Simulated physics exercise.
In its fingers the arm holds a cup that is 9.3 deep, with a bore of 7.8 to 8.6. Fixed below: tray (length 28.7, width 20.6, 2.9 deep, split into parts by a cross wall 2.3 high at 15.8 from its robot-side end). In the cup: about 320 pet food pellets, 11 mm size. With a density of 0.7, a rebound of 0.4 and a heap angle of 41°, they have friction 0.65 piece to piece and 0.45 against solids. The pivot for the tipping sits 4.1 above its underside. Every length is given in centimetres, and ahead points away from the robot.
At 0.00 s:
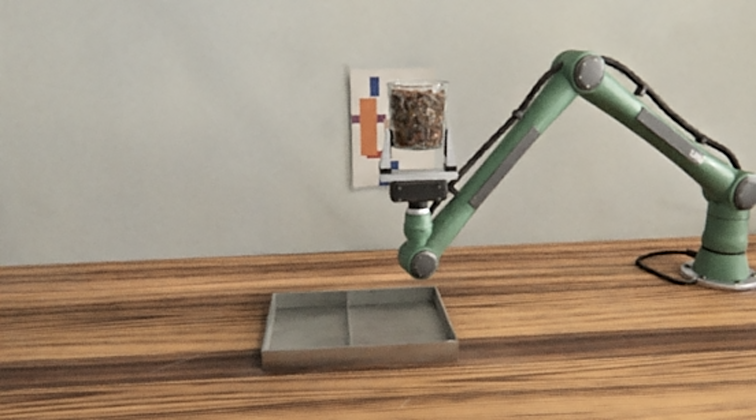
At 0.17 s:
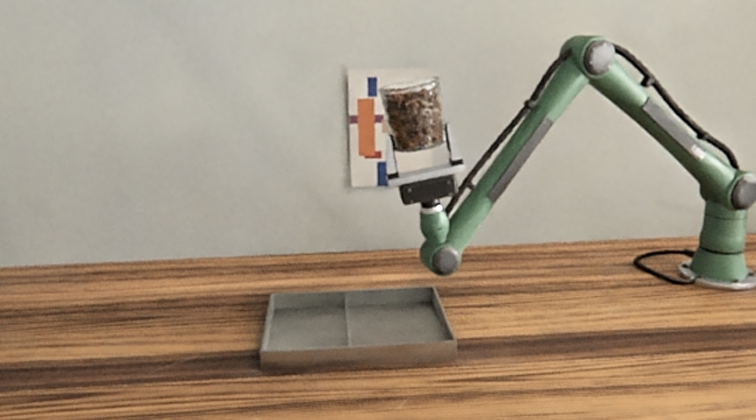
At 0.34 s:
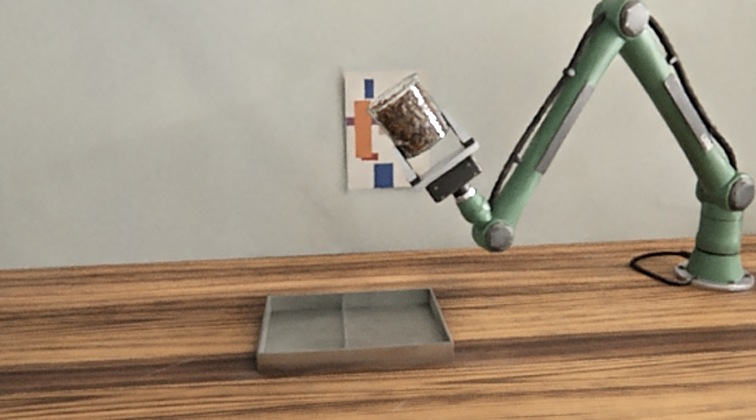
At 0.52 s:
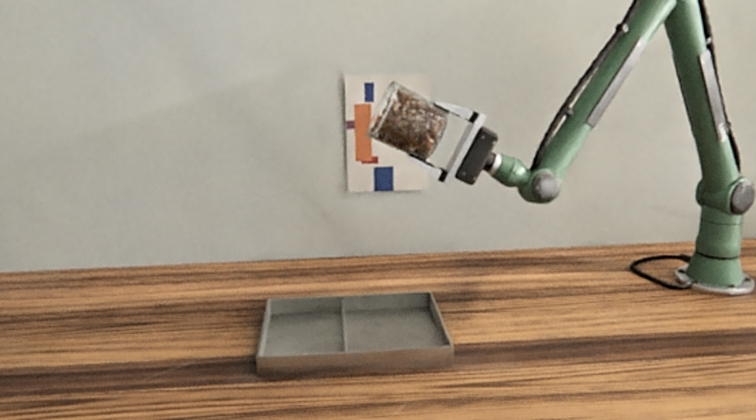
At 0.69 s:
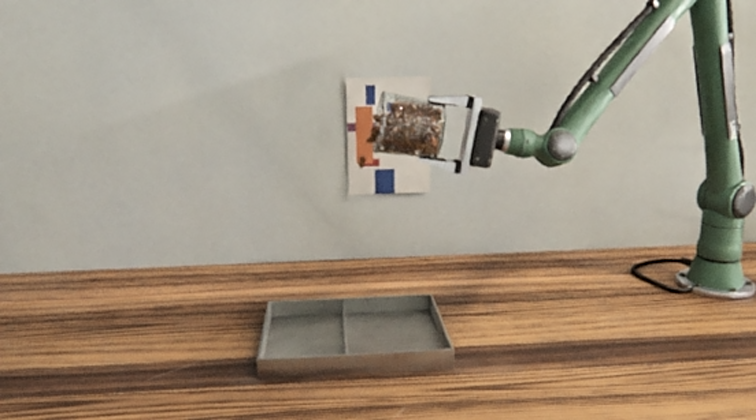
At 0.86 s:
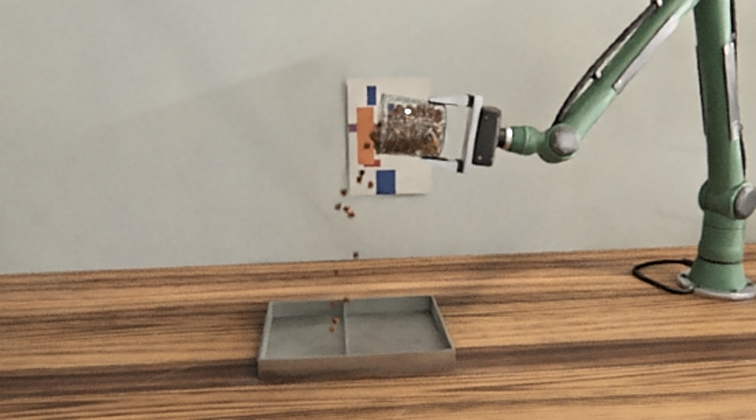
At first, a green robot arm holds a clear cup of brown pellets upright above a divided grey tray on a wooden table. The arm draws back to the right as it tips the cup leftward until it lies nearly sideways, and then a few pellets drop from its mouth toward the tray.
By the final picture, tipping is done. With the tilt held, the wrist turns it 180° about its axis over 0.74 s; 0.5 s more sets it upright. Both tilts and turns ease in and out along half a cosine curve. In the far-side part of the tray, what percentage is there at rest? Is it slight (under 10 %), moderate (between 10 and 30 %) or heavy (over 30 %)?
It is moderate, between 10 and 30 %.
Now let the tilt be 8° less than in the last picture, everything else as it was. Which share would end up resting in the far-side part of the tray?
It would come to about 10 percent.
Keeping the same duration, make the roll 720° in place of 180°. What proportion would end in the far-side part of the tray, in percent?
Around 15 %.
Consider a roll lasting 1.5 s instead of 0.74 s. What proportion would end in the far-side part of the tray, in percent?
In that case roughly 20 percent.
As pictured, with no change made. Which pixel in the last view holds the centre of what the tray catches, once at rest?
Middle: Close to (320, 338).
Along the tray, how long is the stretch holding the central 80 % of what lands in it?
About 16 cm.
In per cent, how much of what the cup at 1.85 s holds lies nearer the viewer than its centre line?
Estimated share: About 55 %.
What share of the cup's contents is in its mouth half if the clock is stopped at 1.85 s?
40 percent or so.
After 1.36 s, tipped 82°, highest piece 39 above the table; 277 in the cup, 29 in the far-side part, 9 in the robot-side part, 4 in flight or on a rim.
After 1.85 s, tipped 40°, highest piece 38 above the table; 238 in the cup, 59 in the far-side part, 17 in the robot-side part, 1 on the table or floor, 4 in flight or on a rim.
After 2.30 s, upright, highest piece 40 above the table; 238 in the cup, 64 in the far-side part, 16 in the robot-side part, 1 on the table or floor.
After 3.00 s, upright, highest piece 40 above the table; 238 in the cup, 64 in the far-side part, 16 in the robot-side part, 1 on the table or floor.
In the end, 238 in the cup, 64 in the far-side part, 16 in the robot-side part, 1 on the table or floor. That is 20 % in the far-side part of the tray.
